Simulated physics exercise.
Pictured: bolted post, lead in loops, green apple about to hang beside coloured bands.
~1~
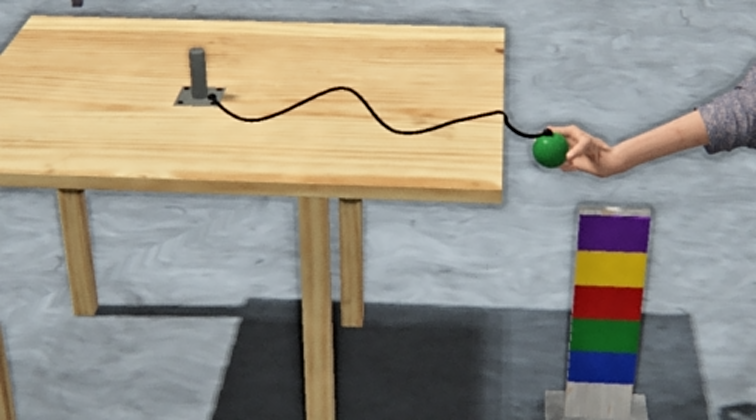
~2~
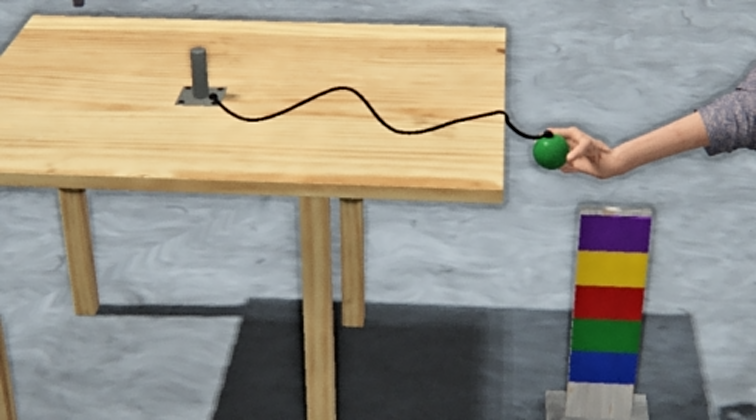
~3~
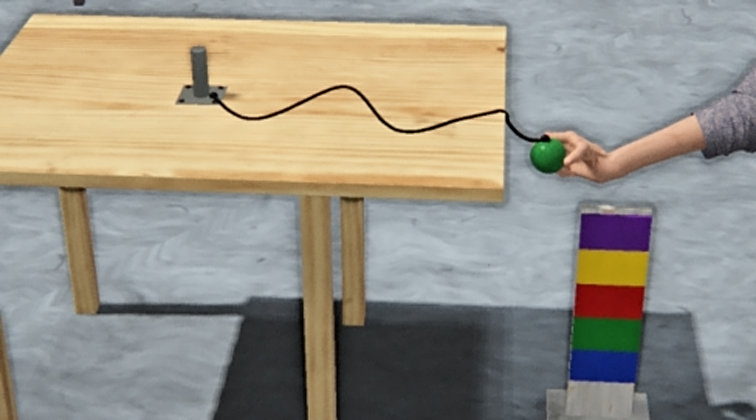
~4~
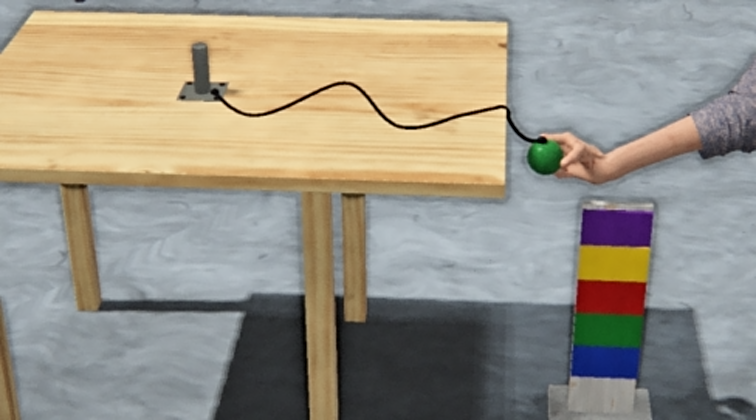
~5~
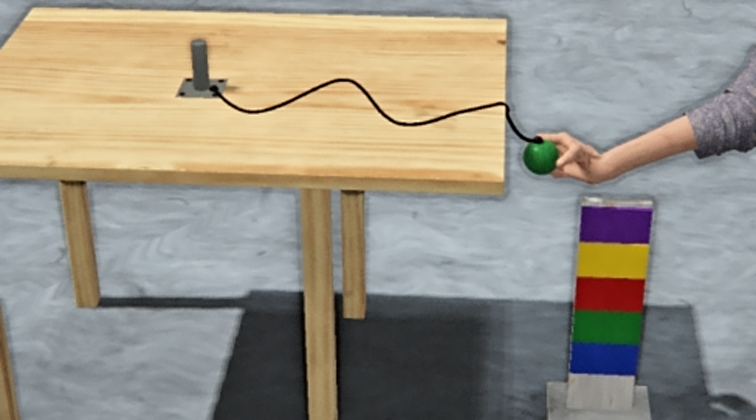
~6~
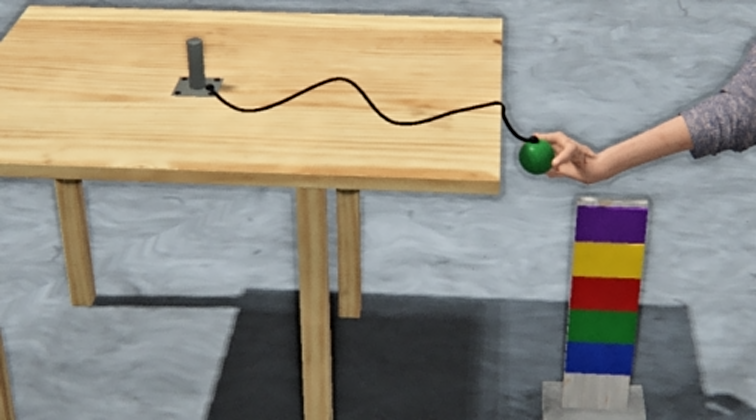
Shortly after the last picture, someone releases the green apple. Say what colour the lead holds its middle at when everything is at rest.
That would be red.
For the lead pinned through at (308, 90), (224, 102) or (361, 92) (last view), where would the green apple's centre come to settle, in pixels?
Expect roughly (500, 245) for the first, (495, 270) for the second and (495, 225) for the third.
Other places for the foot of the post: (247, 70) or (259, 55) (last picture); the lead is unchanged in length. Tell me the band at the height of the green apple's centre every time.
Result 1: Green. Result 2: Green.
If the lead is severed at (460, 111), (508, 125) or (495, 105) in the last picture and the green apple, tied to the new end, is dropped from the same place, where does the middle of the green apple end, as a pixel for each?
About (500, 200) first, then about (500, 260), and finally about (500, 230).
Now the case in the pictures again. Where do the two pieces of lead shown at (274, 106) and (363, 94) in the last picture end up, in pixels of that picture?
At (308, 92), then (442, 98).
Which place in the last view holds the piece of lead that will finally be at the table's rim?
You'll find it close to (384, 117).
A little later, apple near (529, 222); level with purple.
Next, apple near (499, 284); level with red.
Later still, apple near (490, 282); level with red.
When it is over, apple near (495, 284); level with red. Its middle rests at the red band.
